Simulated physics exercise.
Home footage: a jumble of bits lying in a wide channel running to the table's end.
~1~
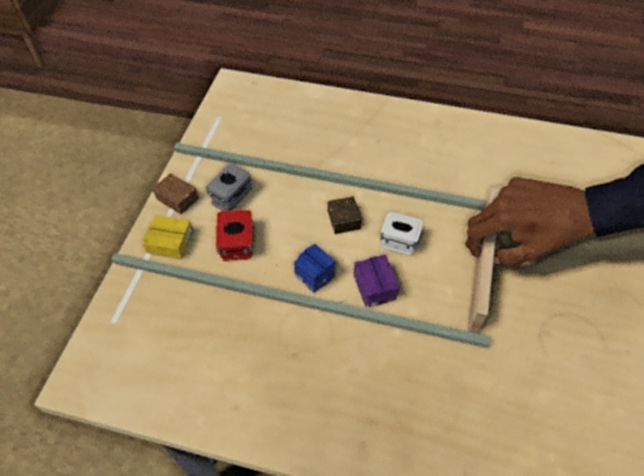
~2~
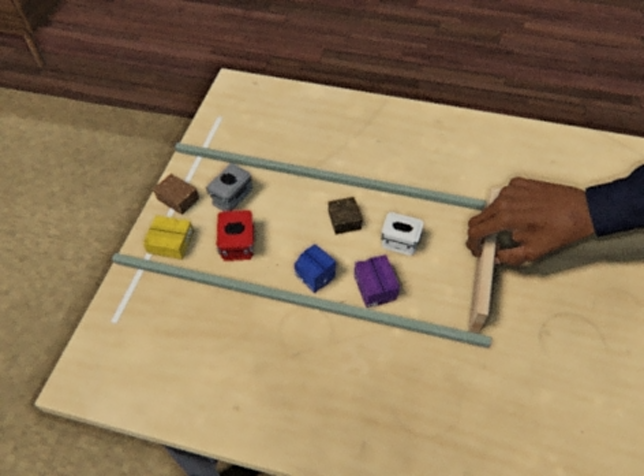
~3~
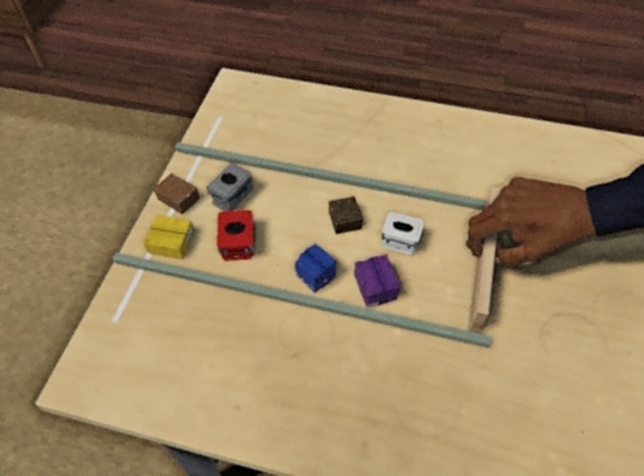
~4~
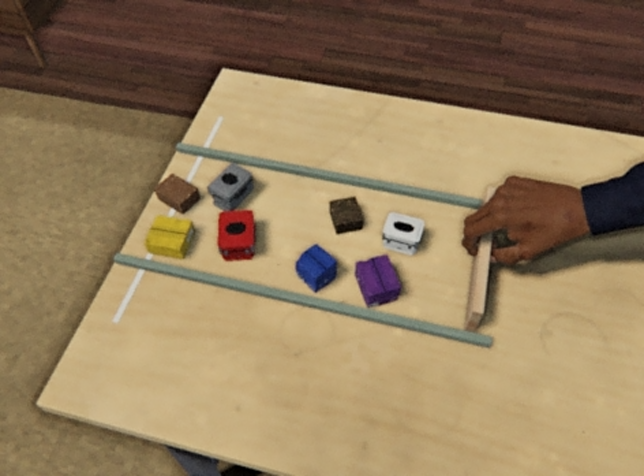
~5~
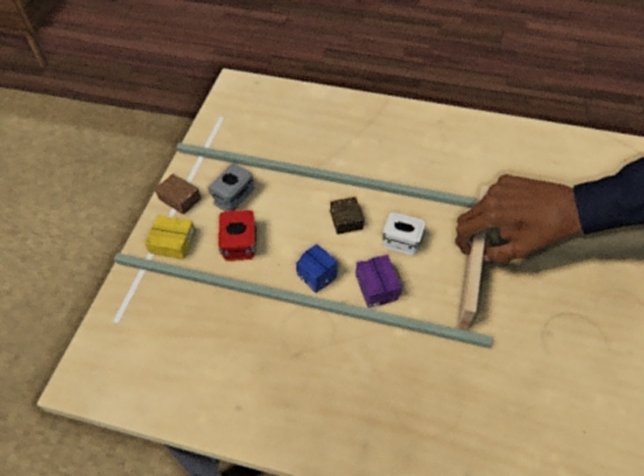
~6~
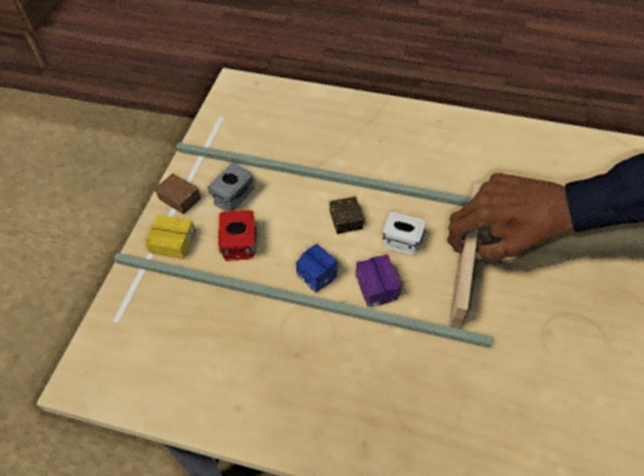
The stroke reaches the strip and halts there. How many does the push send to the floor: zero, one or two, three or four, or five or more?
I expect the edge to claim at least five.
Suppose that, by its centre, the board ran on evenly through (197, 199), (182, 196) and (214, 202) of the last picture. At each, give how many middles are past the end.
Result per place: 2; 5; 2.
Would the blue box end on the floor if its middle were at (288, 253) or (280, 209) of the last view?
Per position - not saved; not saved.
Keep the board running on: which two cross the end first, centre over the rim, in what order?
The order is the yellow box, then the brown block.
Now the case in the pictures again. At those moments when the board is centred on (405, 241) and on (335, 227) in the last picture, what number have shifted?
Tally: 2; 4.
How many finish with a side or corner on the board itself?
That number would be 3.
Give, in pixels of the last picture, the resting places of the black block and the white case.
They end up close to (180, 163) and (163, 187).
Soon after, none off yet; brown block at rest near (178, 193); yellow box at rest near (171, 237); grey case at rest near (232, 188).
Then, none off yet; brown block moved about its own width near (154, 190); yellow box moved about its own width near (129, 229); grey case moved about its own width near (191, 176).
By the end, the number that fall off is five or more; fallen, blue box, red case, grey case, yellow box and brown block.
